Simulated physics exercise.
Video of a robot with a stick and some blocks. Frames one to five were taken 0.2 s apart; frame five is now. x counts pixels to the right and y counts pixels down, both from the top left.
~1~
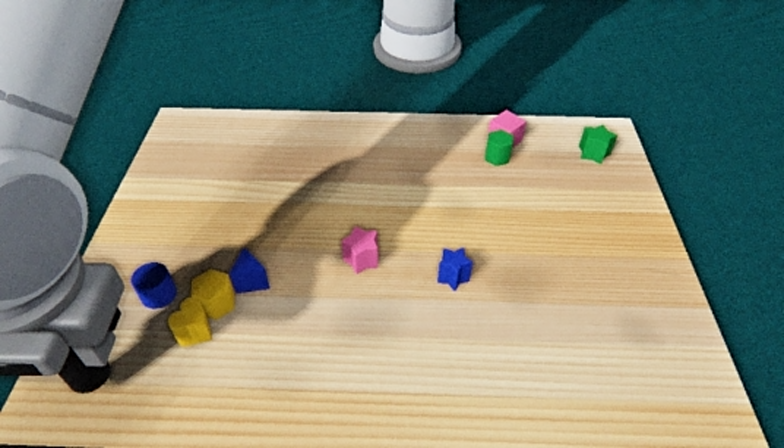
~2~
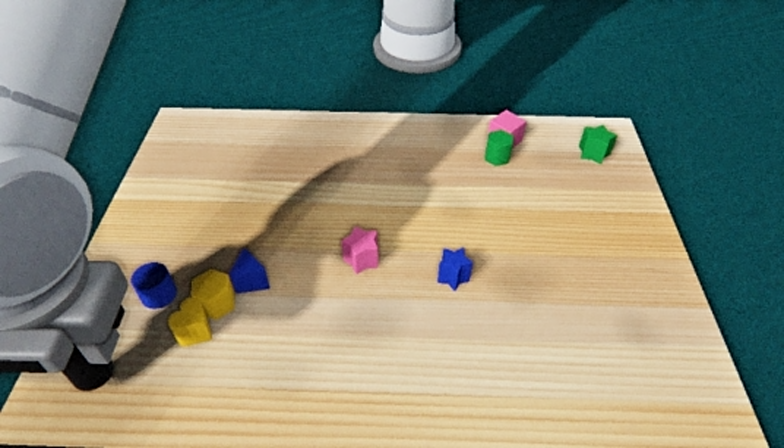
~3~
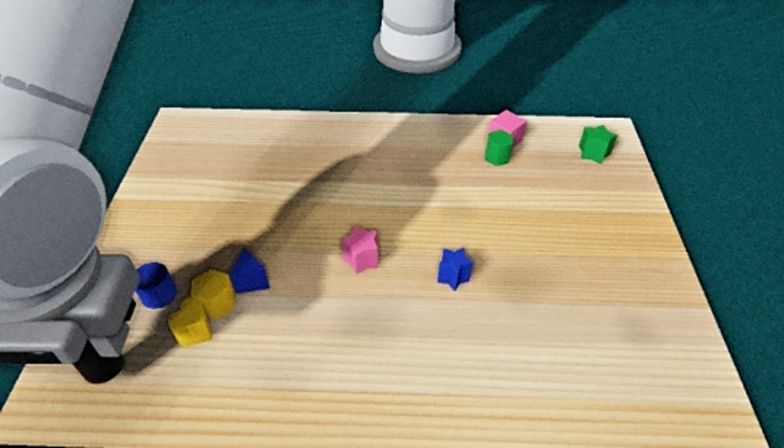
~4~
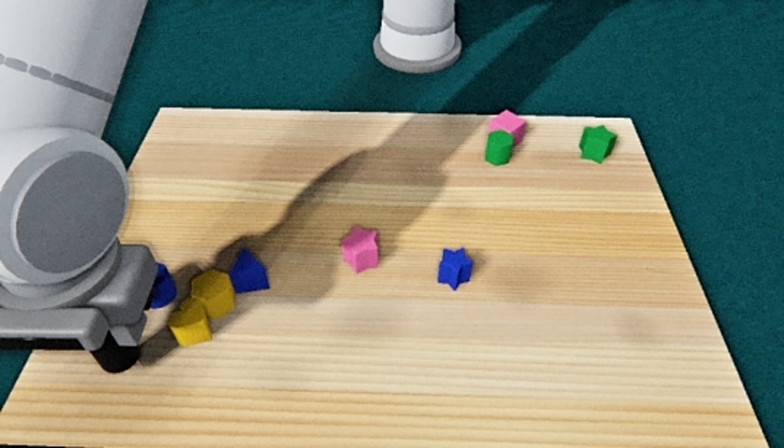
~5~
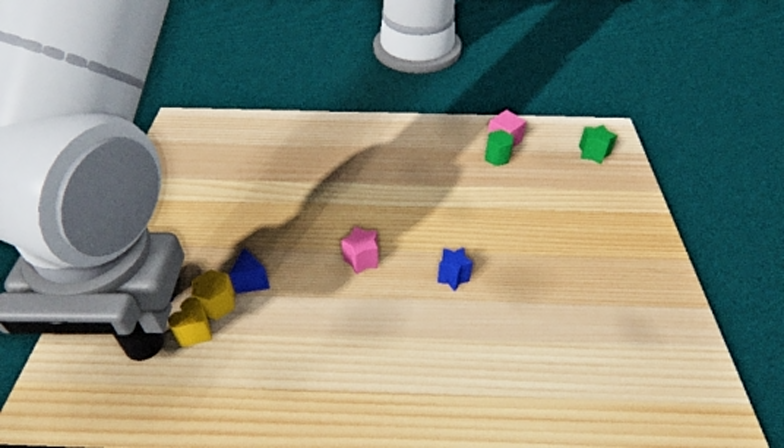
On a wooden board, a robot arm at left starting nearly still, then sliding its dark tip rightward beside motionless coloured blocks.
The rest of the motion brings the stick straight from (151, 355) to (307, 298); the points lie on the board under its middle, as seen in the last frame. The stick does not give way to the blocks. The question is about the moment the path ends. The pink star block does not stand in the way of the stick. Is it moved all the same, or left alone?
Undisturbed, or as good as.
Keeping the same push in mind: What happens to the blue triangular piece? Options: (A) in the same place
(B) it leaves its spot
My pick is B.
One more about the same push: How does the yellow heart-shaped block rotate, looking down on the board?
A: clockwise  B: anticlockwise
B - anticlockwise.
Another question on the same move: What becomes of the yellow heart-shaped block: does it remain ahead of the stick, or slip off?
Fallen away.
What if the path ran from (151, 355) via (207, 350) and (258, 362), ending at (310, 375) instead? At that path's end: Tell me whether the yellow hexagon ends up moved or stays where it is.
Shifted out of place.
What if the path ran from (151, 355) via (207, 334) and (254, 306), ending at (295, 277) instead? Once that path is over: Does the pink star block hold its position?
Yes, that is how it ends up.
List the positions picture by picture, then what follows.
The first picture shows stick's lower end at (90, 376); yellow heart-shaped block at (187, 313); yellow hexagon at (210, 284); blue triangular piece at (246, 263); pink star block at (361, 240).
The second picture shows stick at (94, 373); blocks still.
The third picture shows stick at (104, 367); blocks still.
The fourth picture shows stick at (121, 357); blocks still.
The fifth picture shows stick at (145, 345); yellow heart-shaped block at (187, 313); yellow hexagon at (210, 284); blue triangular piece at (246, 263); pink star block at (361, 240).
What follows on the original path. One third of the way, stick at (202, 324); yellow heart-shaped block at (222, 289), turned 55° anticlockwise; yellow hexagon at (224, 262); blue triangular piece at (257, 257).
Two thirds of the way, stick at (255, 305); yellow heart-shaped block at (249, 273); yellow hexagon at (224, 255), turned 25° anticlockwise; blue triangular piece at (260, 251).
At the end, stick at (305, 287); yellow heart-shaped block at (253, 271), turned 150° anticlockwise; yellow hexagon at (224, 255), turned 25° anticlockwise; blue triangular piece at (260, 250), turned 15° clockwise; pink star block still.
